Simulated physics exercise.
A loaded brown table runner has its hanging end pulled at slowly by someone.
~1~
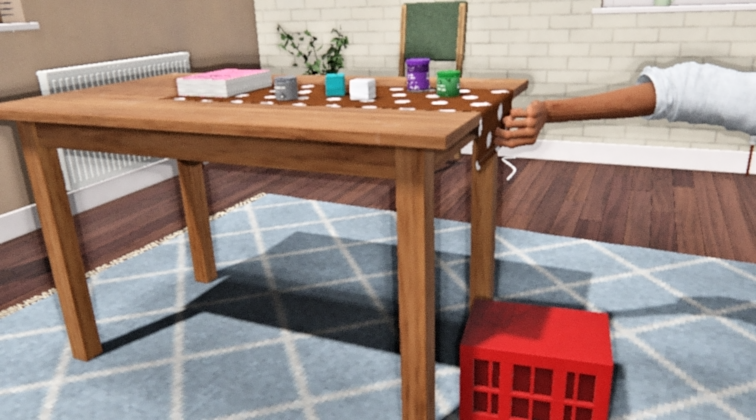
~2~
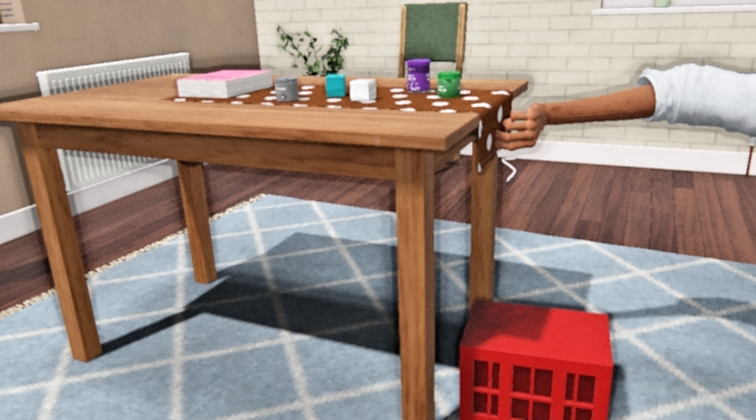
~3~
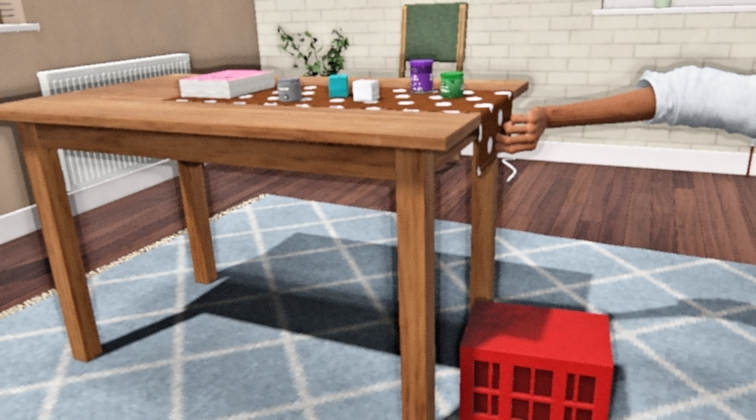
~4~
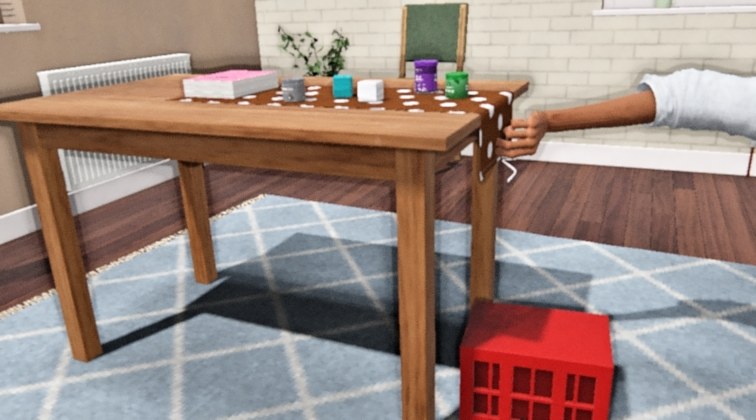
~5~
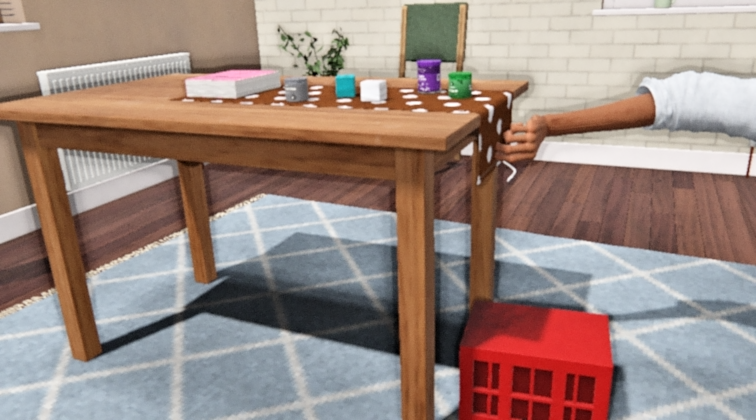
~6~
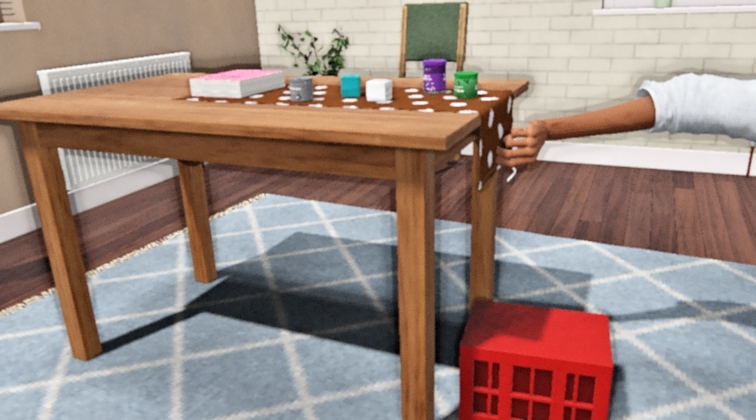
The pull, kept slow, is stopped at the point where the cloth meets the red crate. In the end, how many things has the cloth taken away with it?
Four items fall.
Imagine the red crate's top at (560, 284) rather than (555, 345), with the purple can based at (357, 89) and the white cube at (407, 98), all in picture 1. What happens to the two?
The purple can ends up still on top and the white cube ends up off the top.
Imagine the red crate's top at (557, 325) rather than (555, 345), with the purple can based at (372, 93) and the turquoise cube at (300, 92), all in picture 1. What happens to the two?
Result - the purple can comes off, and the turquoise cube stays put.
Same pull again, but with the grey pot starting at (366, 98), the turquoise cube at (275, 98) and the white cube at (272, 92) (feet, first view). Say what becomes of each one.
Note - grey pot lost, turquoise cube retained, white cube retained.
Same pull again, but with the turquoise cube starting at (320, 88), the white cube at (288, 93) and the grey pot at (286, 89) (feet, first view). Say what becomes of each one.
Turquoise cube kept, white cube kept, grey pot kept.
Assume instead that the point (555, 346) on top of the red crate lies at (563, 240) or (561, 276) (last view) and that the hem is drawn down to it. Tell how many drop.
That would be 1 and 2.
Early on, hem near (497, 224); green pot gone.
Midway, hem near (497, 269); green pot and purple can gone.
Near the end, hem near (497, 309); green pot, purple can and white cube gone.
Finally, hem on the crate; green pot, purple can, white cube and turquoise cube gone. It carries off four.
